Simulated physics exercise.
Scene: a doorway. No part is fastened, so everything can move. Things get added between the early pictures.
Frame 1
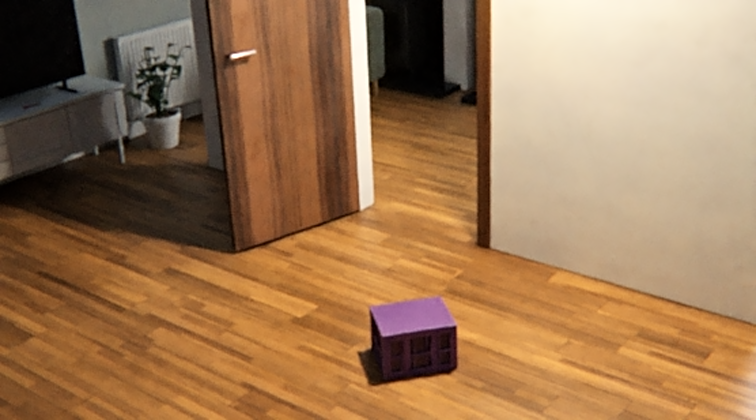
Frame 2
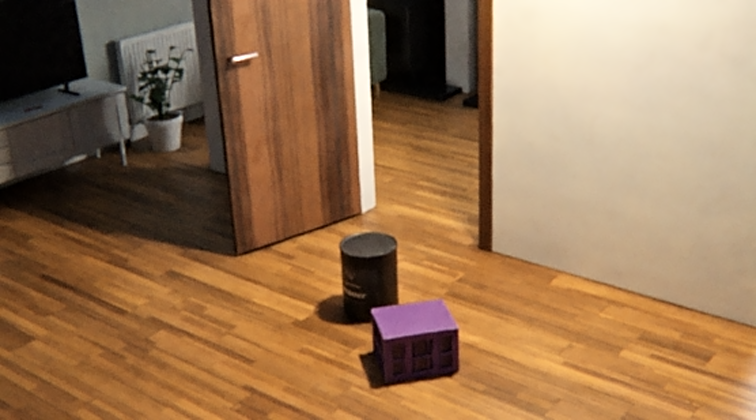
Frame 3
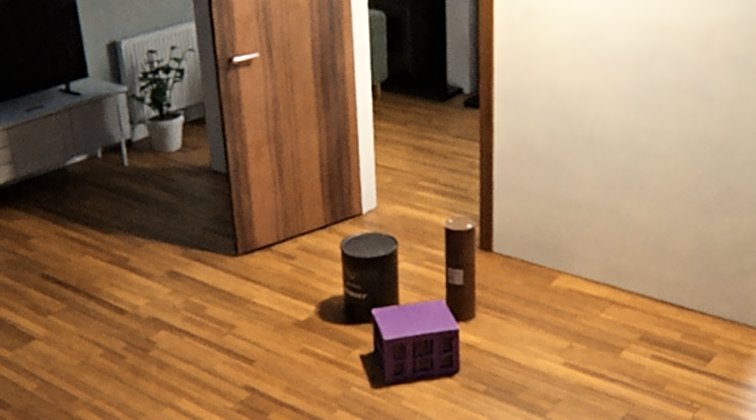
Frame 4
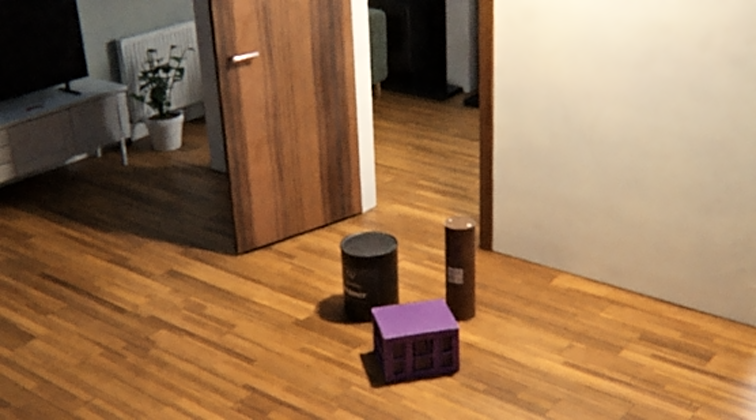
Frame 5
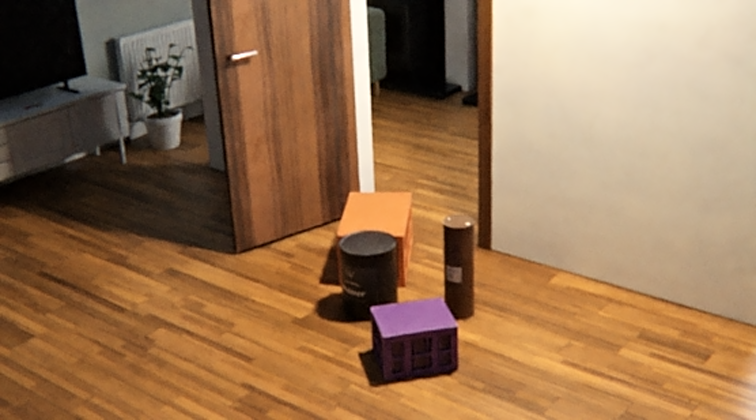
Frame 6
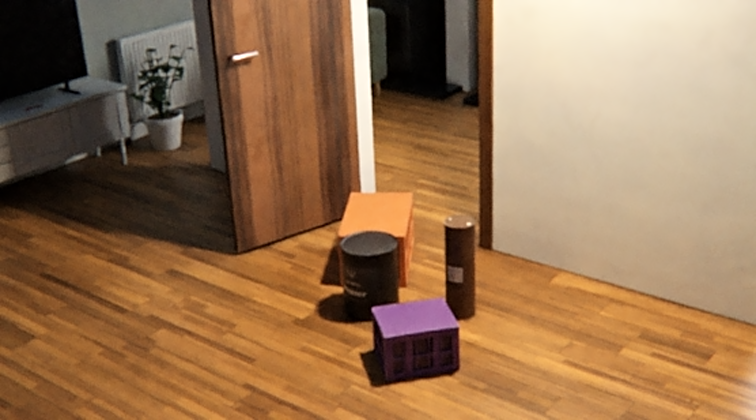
Nothing moves by itself and the camera holds nearly still, looking down across a wood-floored room toward a wide-open brown door, with a plant and television at left and a pale wall at right. A purple crate sits alone in the foreground. A black pail appears behind it, then a slim brown canister to the right, and lastly an orange chest behind the pail.
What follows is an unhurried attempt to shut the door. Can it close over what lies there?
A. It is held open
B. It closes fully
It is held open (A).
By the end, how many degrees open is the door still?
It stays open at around 25°.
Then, 0.60 s later than the last frame, door 72° open.
Then, 1.00 s later than the last frame, door 46° open; orange chest moved a little near (404, 237).
Then, 1.40 s later than the last frame, door 32° open; orange chest moved a little near (434, 232).
When it is over, door 23° open; moved from the start, orange chest; the other 3 as before. End places, in pixels of the last picture, orange chest near (452, 227).
